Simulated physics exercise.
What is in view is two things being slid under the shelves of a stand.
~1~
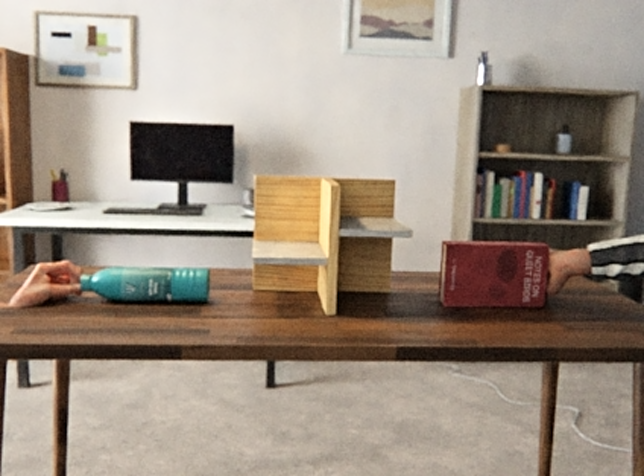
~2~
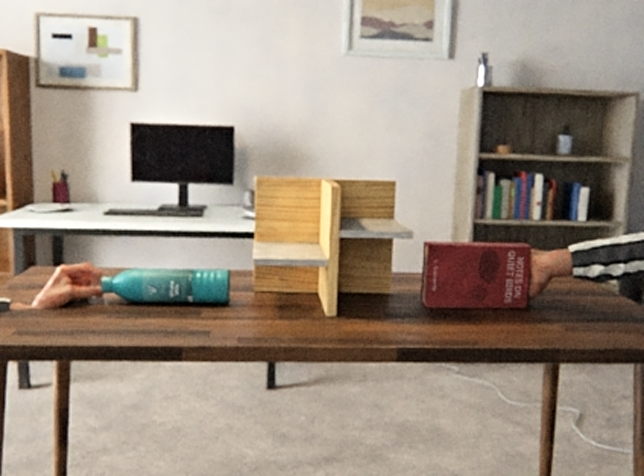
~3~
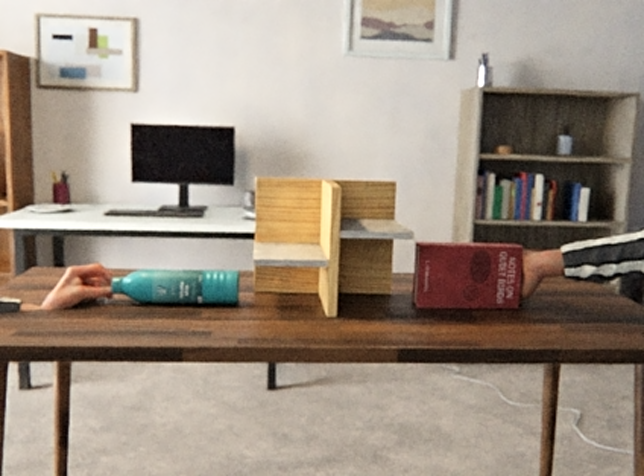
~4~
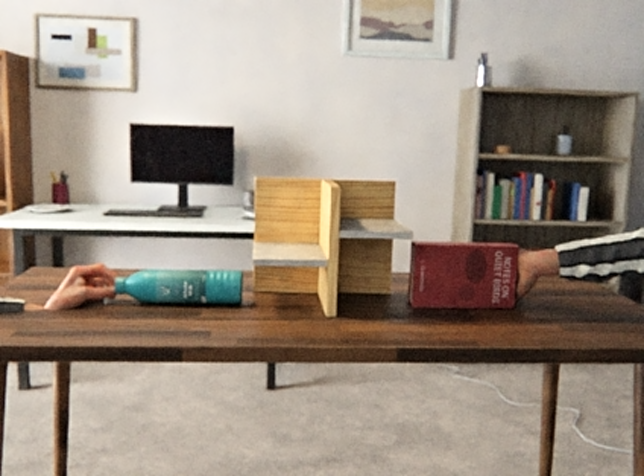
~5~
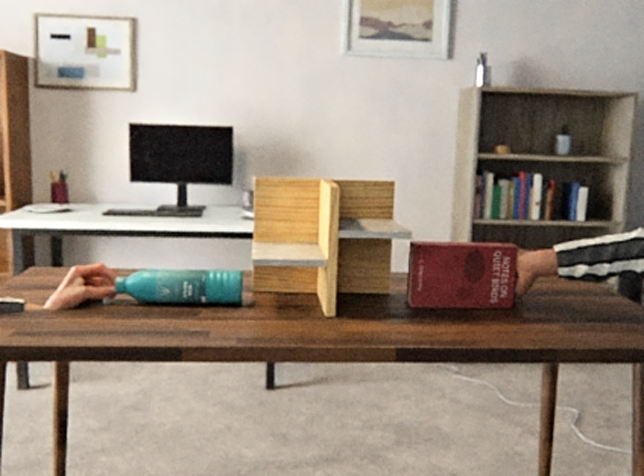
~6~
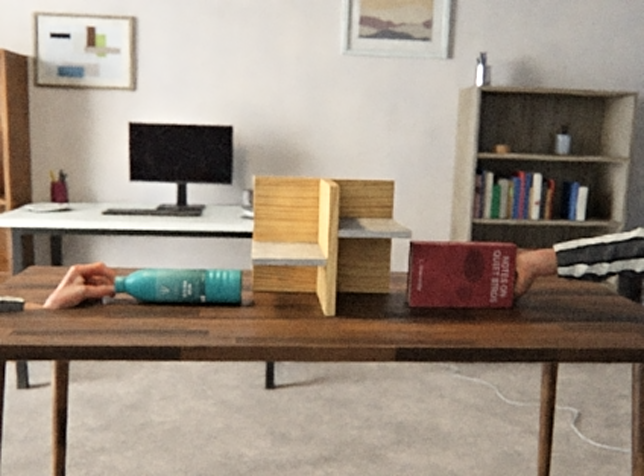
On a wooden table in a room with a desk and bookshelf, a hand at each side holds an item beside a wooden stand with shelves. The left hand slides a turquoise bottle rightward while the right hand slides a red book leftward, both toward the stand. Their movement then becomes barely noticeable.
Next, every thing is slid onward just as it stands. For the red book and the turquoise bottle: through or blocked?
Red book through, turquoise bottle through.
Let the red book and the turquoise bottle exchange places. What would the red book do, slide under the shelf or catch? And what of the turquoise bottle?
Red book: Blocked. Turquoise bottle: Clear.
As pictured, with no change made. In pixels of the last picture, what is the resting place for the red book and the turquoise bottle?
In the last picture, the red book sits at (390, 273) while the turquoise bottle sits at (254, 287).
Then, 0.36 s later than the last frame, red book sliding up to the opening near (442, 274); turquoise bottle sliding up to the opening near (198, 286).
Then, 0.60 s later than the last frame, red book part of the way in near (419, 274); turquoise bottle part of the way in near (220, 286).
Then, 0.80 s later than the last frame, red book part of the way in near (401, 274); turquoise bottle part of the way in near (239, 286).
When it is over, the red book clears the shelf, near (391, 273); the turquoise bottle clears the shelf, near (254, 286).
